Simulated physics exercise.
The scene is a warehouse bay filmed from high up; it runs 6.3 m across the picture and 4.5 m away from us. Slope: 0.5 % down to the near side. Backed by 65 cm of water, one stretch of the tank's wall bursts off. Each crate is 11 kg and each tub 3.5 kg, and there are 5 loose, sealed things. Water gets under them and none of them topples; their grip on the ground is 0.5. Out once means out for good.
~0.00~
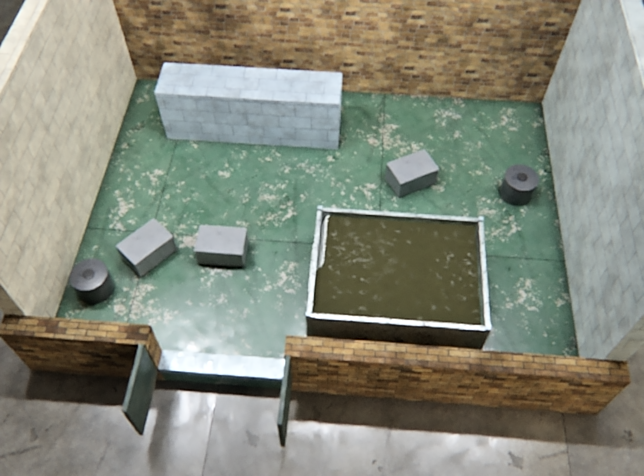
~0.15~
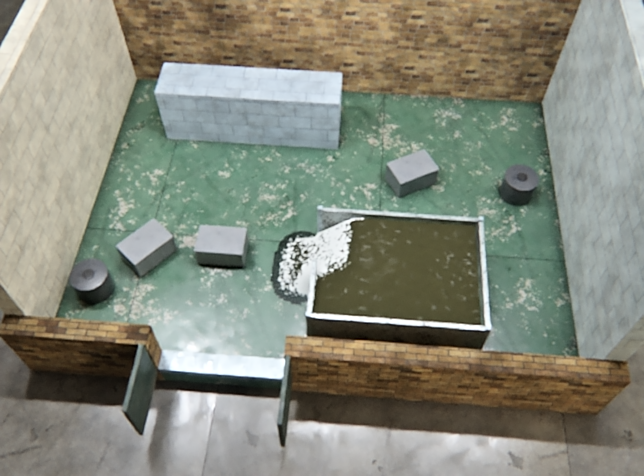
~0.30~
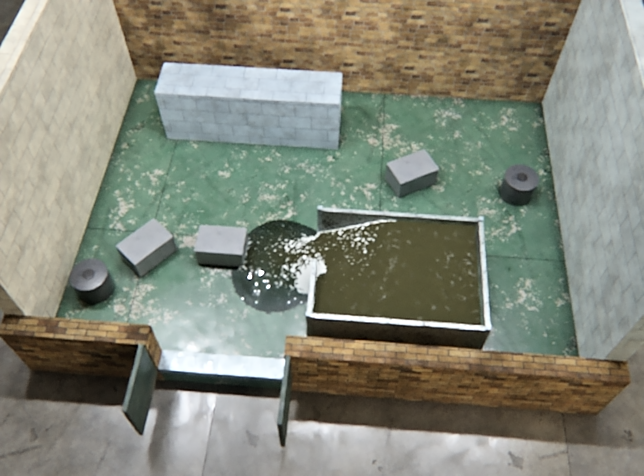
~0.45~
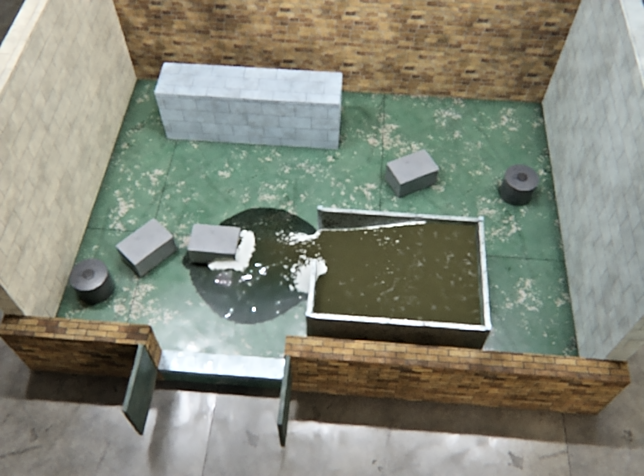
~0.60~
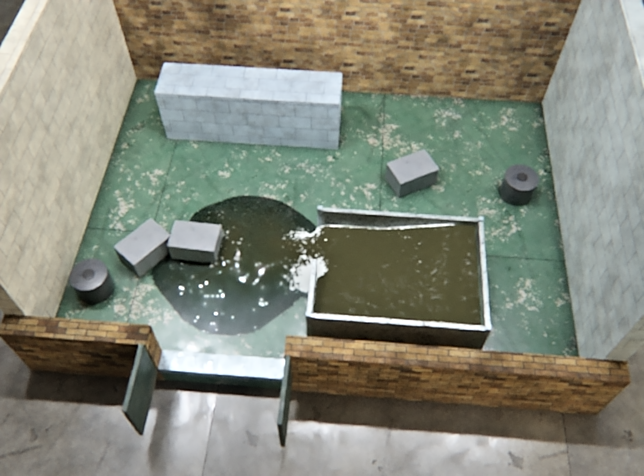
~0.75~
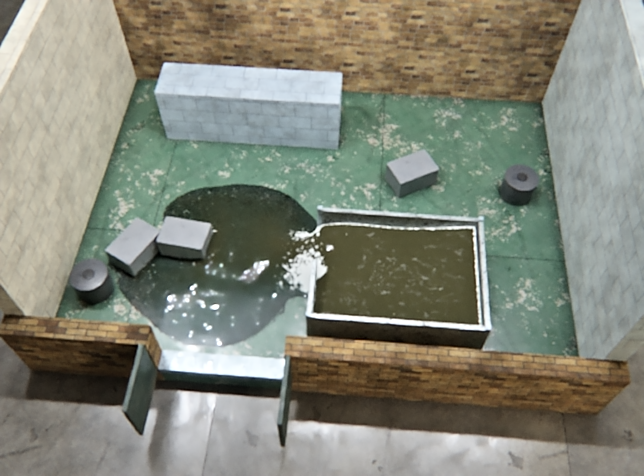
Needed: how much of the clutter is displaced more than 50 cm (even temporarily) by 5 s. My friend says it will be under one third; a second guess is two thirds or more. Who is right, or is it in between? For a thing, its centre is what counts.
A fair number, one to two in three.
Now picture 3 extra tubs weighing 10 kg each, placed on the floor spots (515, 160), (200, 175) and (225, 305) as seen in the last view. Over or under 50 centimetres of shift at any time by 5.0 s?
Result by item: Within it; beyond it; beyond it.
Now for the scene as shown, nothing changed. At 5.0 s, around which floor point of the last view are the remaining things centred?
It sits at about (264, 177).
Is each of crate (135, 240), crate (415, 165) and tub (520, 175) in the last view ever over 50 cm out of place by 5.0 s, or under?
Listed order: Beyond the mark, within the mark and within the mark.
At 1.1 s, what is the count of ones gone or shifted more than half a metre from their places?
Count: 1.
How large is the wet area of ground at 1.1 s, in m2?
About 10.0 m2 is covered.
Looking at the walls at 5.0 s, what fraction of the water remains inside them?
Still held: Near 94 %.
After 1.1 s 1 of 5 are over 50 cm from their spots; 0 afloat.
After 2.2 s 2 of 5 are over 50 cm from their spots; 3 afloat.
After 3.5 s 2 of 5 are over 50 cm from their spots; 3 afloat.
After 5.0 s 2 of 5 are over 50 cm from their spots, and 2 have been at some point; 3 afloat.
